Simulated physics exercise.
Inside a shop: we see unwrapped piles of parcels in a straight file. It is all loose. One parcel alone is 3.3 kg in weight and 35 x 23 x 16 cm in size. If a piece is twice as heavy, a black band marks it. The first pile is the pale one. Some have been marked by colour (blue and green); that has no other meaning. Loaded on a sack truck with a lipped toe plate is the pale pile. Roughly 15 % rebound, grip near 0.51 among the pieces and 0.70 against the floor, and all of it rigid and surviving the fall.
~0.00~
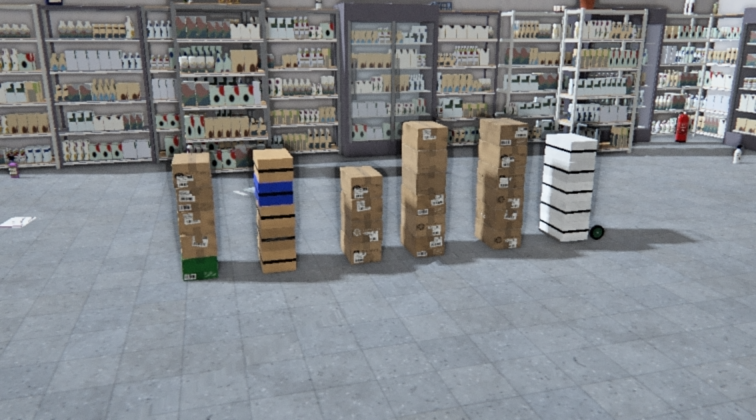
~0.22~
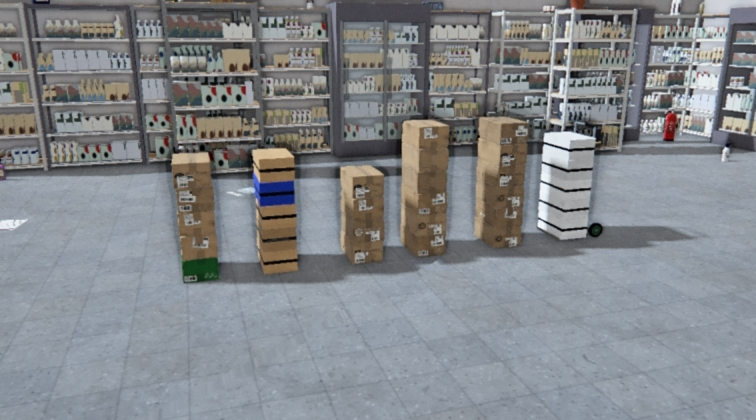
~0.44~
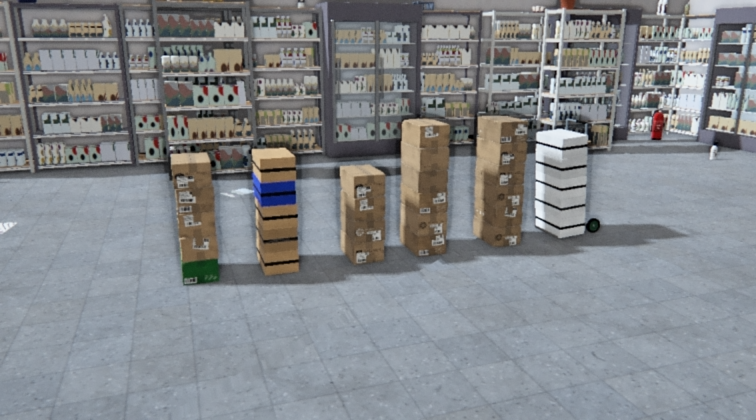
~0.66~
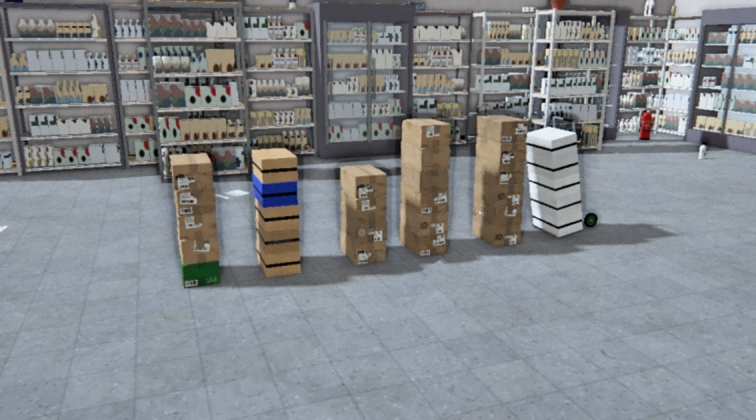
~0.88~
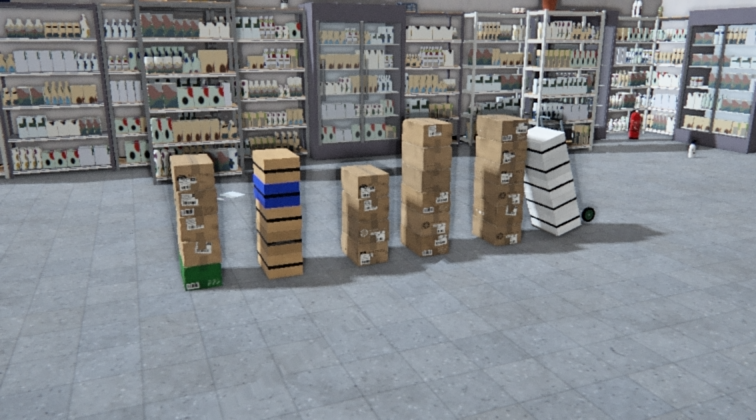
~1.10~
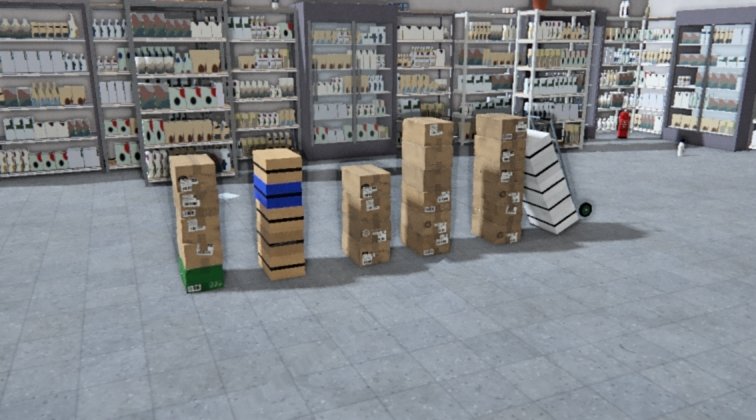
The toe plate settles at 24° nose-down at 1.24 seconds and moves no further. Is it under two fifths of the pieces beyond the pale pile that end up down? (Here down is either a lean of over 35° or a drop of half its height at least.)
No. The share down is above two fifths.
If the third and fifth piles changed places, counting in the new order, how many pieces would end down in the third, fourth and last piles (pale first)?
Third 5, fourth 4, last 5.
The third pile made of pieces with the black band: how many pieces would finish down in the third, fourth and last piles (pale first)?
Down per pile - third: 6, fourth: 4, last: 5.
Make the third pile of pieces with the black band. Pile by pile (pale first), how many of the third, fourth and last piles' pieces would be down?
Down by pile: Third 6, fourth 4, last 5.
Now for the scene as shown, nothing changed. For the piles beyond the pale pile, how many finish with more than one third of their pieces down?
By my count, 5.
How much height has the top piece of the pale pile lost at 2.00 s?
Roughly 30 cm.
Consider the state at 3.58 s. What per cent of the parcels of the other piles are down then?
It's 60 percent at that point.
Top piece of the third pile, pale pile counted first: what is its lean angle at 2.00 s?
That piece is at some 10°.
By 2.00 s, 5 of the pale pile down; 6 of the 26 other parcels down.
By 3.58 s, 5 of the pale pile down; 15 of the 26 other parcels down; blue parcel tilted 34°, 6 cm lower; green parcel tilted 13°.
When it is over (5.2 s), 5 of the pale pile down; 25 of the 26 other parcels down; blue parcel tilted 51°, 19 cm lower; green parcel tilted 51°. That is 96 per cent. In pixels of the last frame, middles, blue parcel near (194, 227), green parcel near (183, 263).
